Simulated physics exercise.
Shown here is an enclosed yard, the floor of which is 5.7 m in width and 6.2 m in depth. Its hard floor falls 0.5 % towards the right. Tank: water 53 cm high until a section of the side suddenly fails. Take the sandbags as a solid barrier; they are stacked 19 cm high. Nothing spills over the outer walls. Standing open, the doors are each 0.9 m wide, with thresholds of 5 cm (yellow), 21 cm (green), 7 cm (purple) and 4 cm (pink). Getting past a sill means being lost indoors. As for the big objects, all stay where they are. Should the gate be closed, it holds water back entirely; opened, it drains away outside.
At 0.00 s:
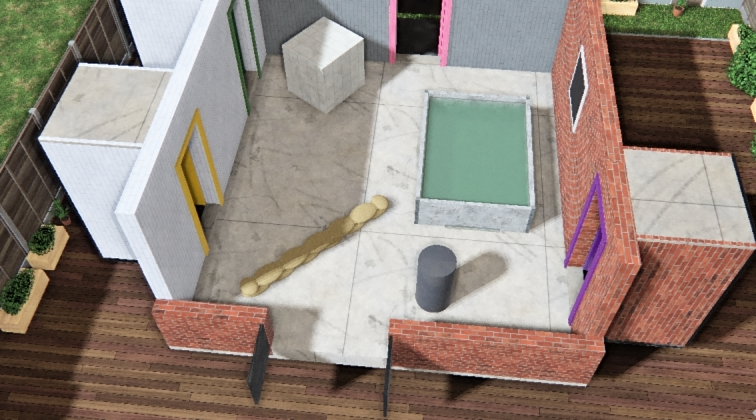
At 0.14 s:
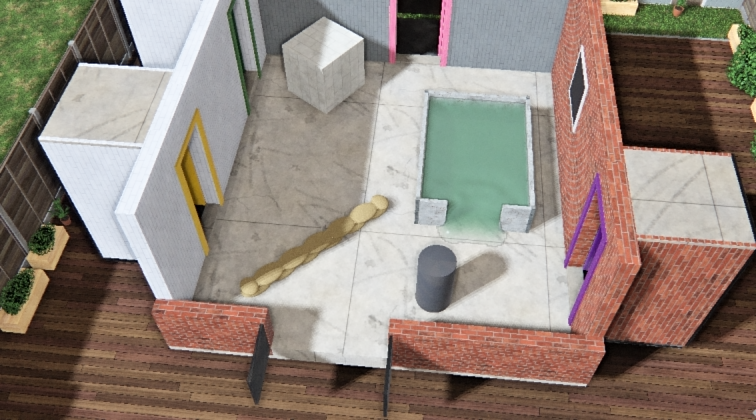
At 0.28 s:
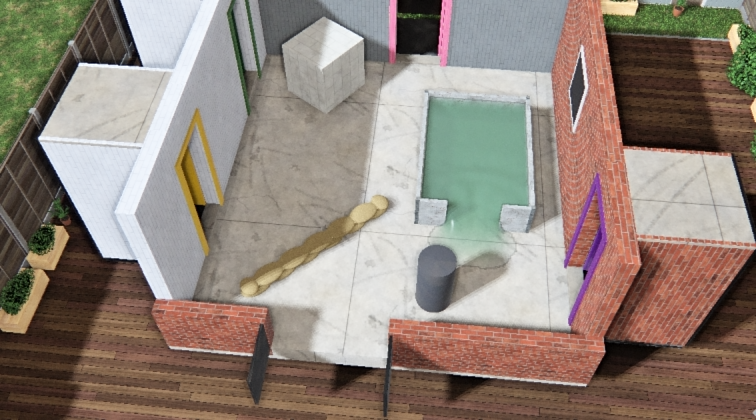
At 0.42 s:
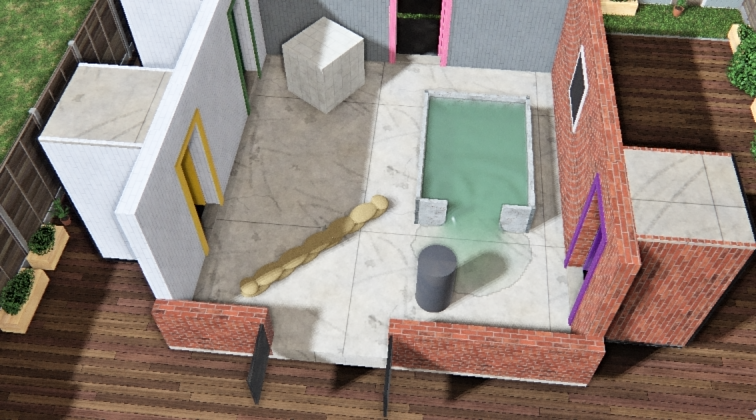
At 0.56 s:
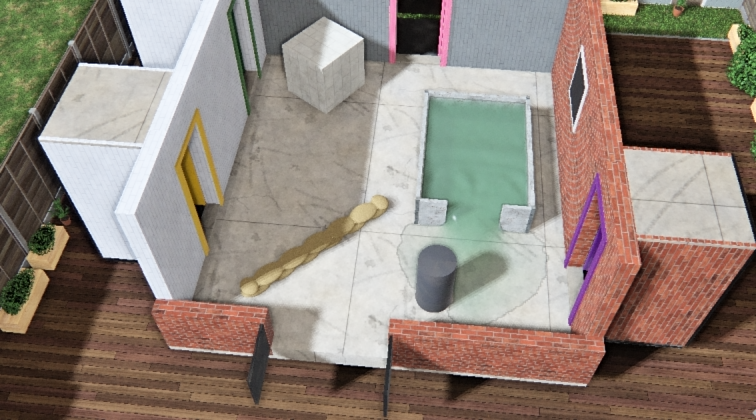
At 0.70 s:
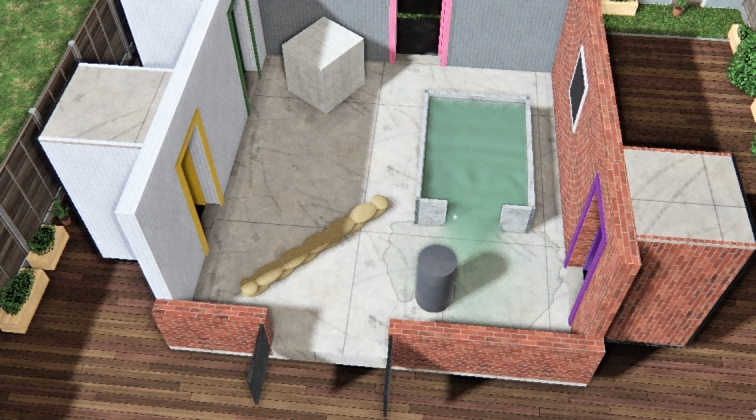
A walled yard with a pale stone floor and dark decking around it is seen from high above by a still camera. A pale block stands at the back left, a line of tan sandbags lies diagonally near the centre, and a dark grey cylinder stands before a green water tank at right. The tank's front opens and water pours out, spreading thinly around the cylinder.
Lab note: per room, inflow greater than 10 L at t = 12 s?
In order: Yellow door: The inflow ends up lower than the cap, green door: The inflow ends up lower than the cap, purple door: The inflow ends up higher than the cap, pink door: The inflow ends up lower than the cap.
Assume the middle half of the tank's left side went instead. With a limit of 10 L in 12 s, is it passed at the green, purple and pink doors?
Then green does not exceed it, purple does not exceed it, pink exceeds it.
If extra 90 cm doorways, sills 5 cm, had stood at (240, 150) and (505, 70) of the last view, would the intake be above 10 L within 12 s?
In the order given, lower then higher.
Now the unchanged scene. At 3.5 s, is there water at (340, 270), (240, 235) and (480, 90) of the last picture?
In turn: Under water, not reached, not reached.
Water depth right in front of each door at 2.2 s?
You'd see yellow at 0 cm, green at 0 cm, purple at 15 cm and pink at 0 cm.
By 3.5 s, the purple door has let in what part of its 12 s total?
I'd say close to 35 percent.
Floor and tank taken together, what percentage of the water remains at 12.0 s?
Share still there: About 80 %.
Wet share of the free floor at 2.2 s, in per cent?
I'd say around 25 % is wet.
After 1.4 s water covers 20 % of the floor and is deepest (40 cm) near (566, 359); yellow door not reached, green door not reached, purple door 8 cm at the sill, 0 L in, pink door not reached.
After 2.2 s water covers 25 % of the floor and is deepest (37 cm) near (566, 359); yellow door not reached, green door not reached, purple door 15 cm at the sill, 6 L in, pink door not reached.
After 3.5 s water covers 35 % of the floor and is deepest (30 cm) near (566, 359); yellow door not reached, green door not reached, purple door 14 cm at the sill, 48 L in, pink door not reached.
After 7.0 s water covers 80 % of the floor and is deepest (17 cm) near (566, 359); yellow door 4 cm at the sill, 0 L in, green door 1 cm at the sill, 0 L in, purple door 12 cm at the sill, 110 L in, pink door 2 cm at the sill, 0 L in.
After 12.0 s water covers 95 % of the floor and is deepest (10 cm) near (566, 359); yellow door 2 cm at the sill, 0 L in, green door 5 cm at the sill, 0 L in, purple door 8 cm at the sill, 134 L in, pink door 4 cm at the sill, 1 L in.
